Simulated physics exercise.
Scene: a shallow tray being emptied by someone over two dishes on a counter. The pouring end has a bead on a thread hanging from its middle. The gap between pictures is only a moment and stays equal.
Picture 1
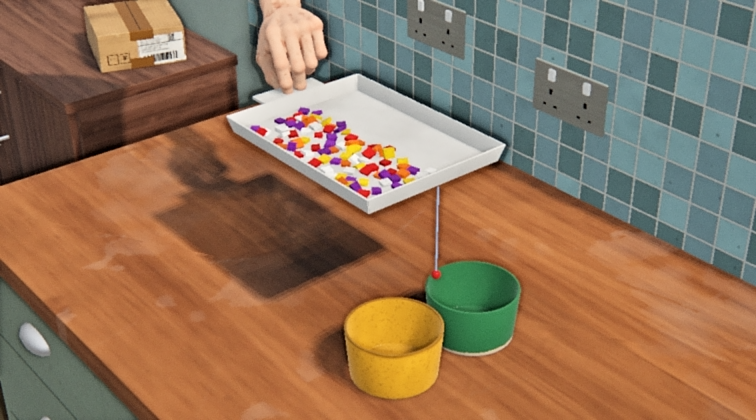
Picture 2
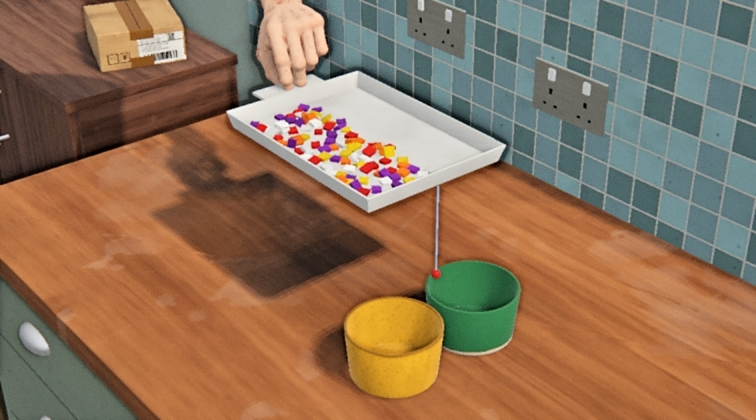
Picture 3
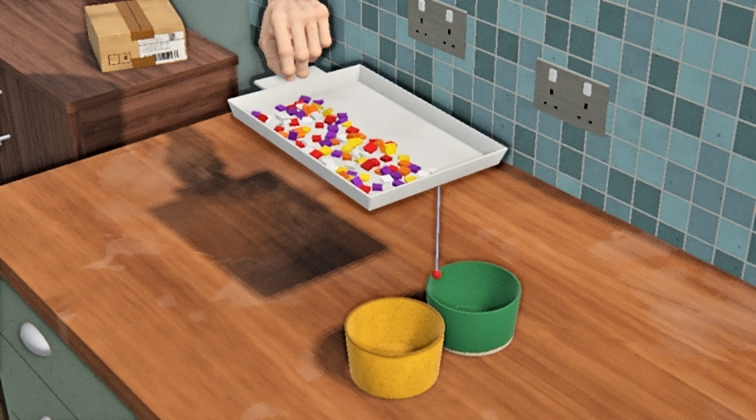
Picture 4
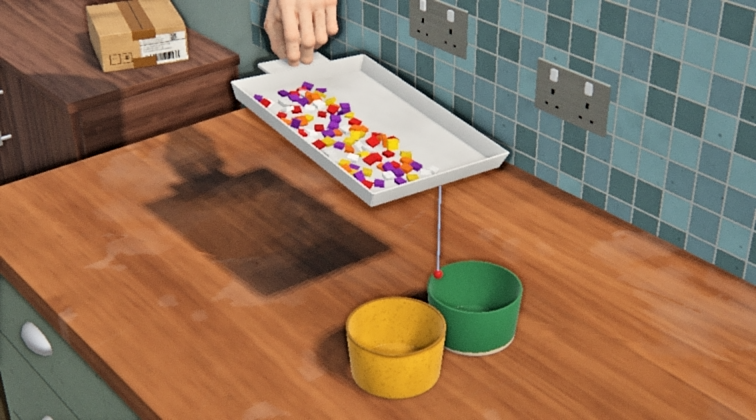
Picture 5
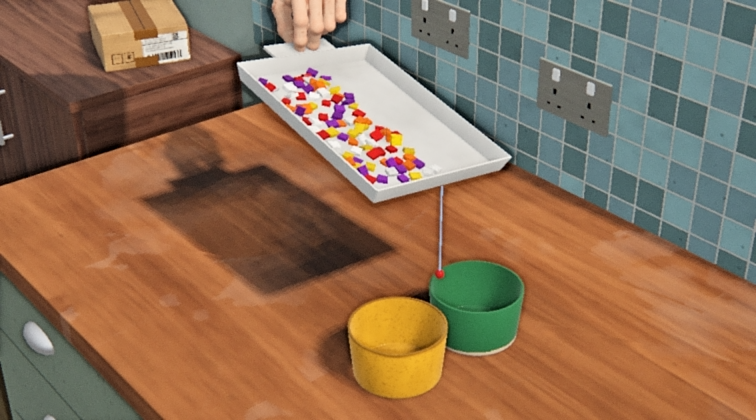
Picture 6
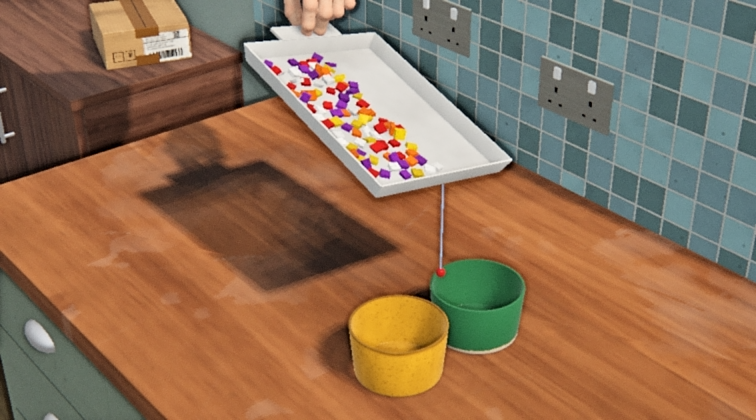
A hand raises the back of a white tray of colourful pieces above two dishes.
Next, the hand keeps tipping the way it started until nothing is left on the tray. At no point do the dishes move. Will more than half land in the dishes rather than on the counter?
No.
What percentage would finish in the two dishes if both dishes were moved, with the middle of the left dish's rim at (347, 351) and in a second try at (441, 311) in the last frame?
It comes to roughly 0 per cent in one try and roughly 80 per cent in the next.
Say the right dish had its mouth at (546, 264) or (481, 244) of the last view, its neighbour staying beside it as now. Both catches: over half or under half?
First place: Short of half; second place: Beyond half.
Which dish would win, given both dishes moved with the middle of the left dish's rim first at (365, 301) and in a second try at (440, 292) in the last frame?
Right side first, Right side second.
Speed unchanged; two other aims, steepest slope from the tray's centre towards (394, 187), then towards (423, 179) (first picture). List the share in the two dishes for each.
I'd expect around 90 in a hundred first and around 80 in a hundred second.
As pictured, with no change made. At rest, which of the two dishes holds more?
The right-positioned one, it's fuller.
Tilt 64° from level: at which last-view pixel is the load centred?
I'd mark it close to (467, 161).
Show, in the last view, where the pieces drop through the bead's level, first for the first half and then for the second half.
Early half: (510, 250); late half: (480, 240).
Just after the last frame, tray tipped steeply; almost all on the tray; just a few in the air.
A moment on, tray tipped past a quarter turn; about a tenth on the tray; roughly a third in the right dish; roughly half outside both; about a tenth in the air.
Further on, tray tipped past a quarter turn; roughly a third in the right dish; roughly two thirds outside both.
When it is over, tray tipped past a quarter turn; not one in the left dish; roughly a third in the right dish; roughly two thirds outside both.
